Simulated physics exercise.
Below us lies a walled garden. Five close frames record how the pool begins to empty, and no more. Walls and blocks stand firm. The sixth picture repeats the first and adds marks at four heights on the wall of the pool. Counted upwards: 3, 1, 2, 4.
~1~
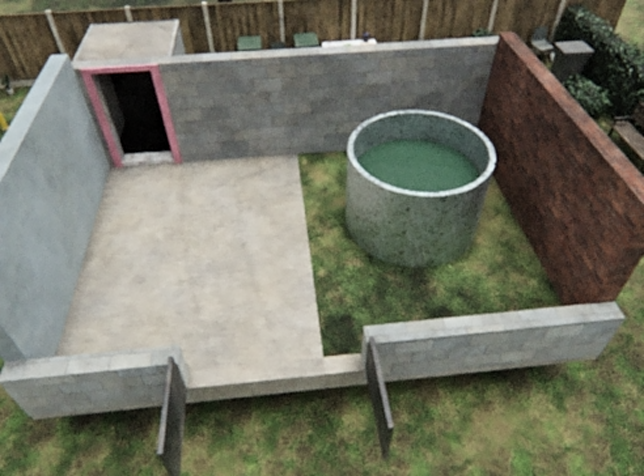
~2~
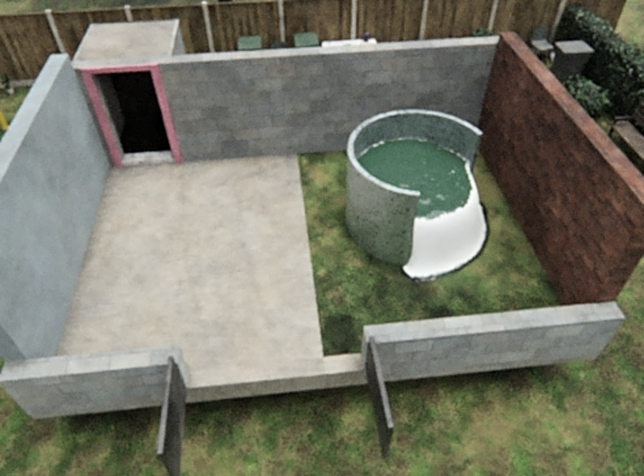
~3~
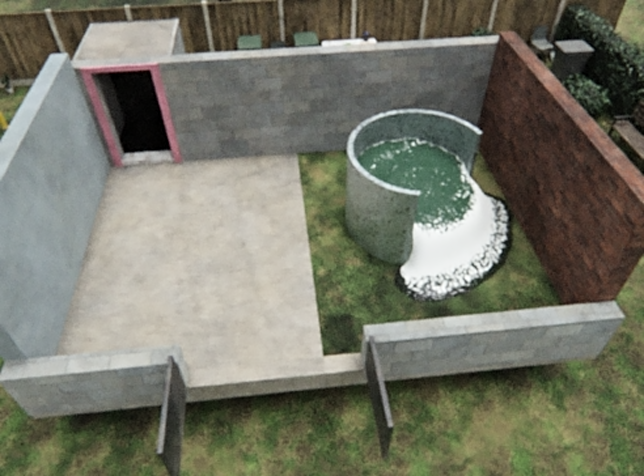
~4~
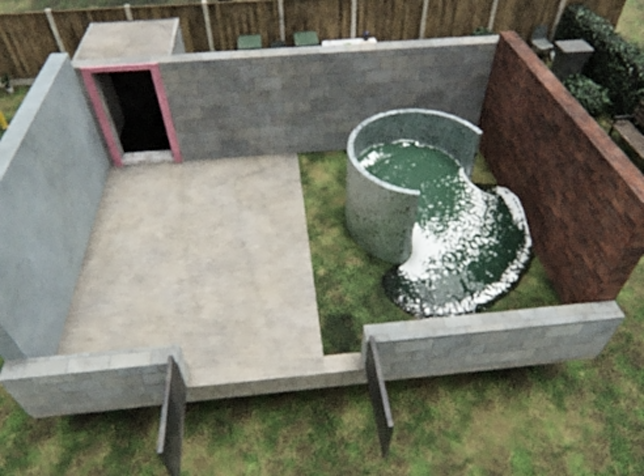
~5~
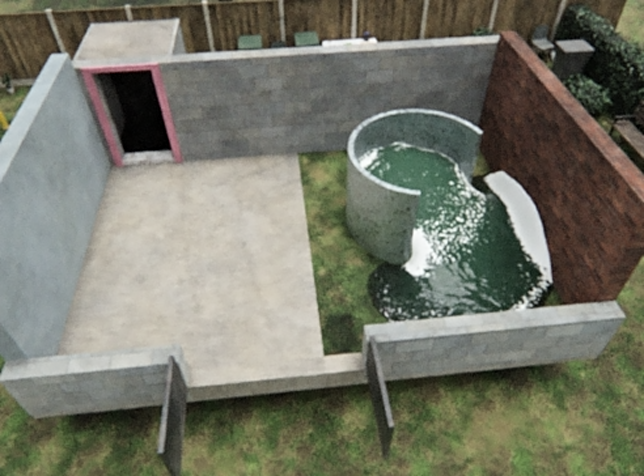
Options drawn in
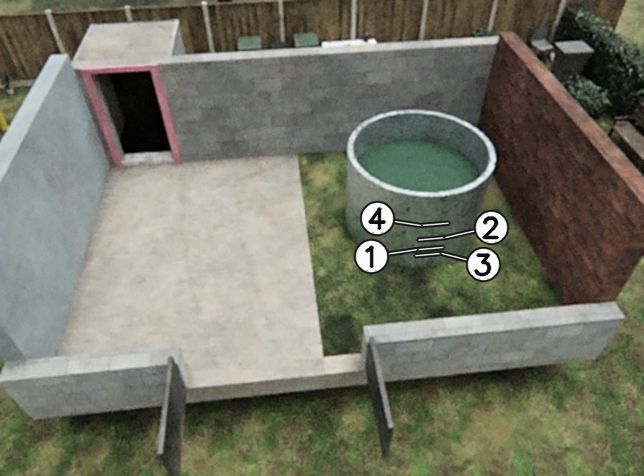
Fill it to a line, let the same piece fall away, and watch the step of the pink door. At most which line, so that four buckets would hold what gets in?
Use line 4.
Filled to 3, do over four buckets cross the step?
No.
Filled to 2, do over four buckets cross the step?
No.
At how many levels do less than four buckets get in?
All of the four.
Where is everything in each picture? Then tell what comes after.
Water in the pool at rest, its middle at (416, 176); foot of the pink doorway at (149, 164); open gate at (272, 333).
Water covers 2 % of the ground and shows as far out as (419, 273).
Water covers 6 % of the ground and shows as far out as (495, 198).
Water covers 11 % of the ground and shows as far out as (497, 187).
Water covers 16 % of the ground and shows as far out as (494, 173).
On the marked copy, 1 at (429, 248); 2 at (431, 238); 3 at (428, 254); 4 at (434, 224); from the bottom up 3, 1, 2, 4.
With 1, nothing gets over.
With 2, nothing gets over.
With 3, nothing gets over.
With 4, a bucket or two gets in.
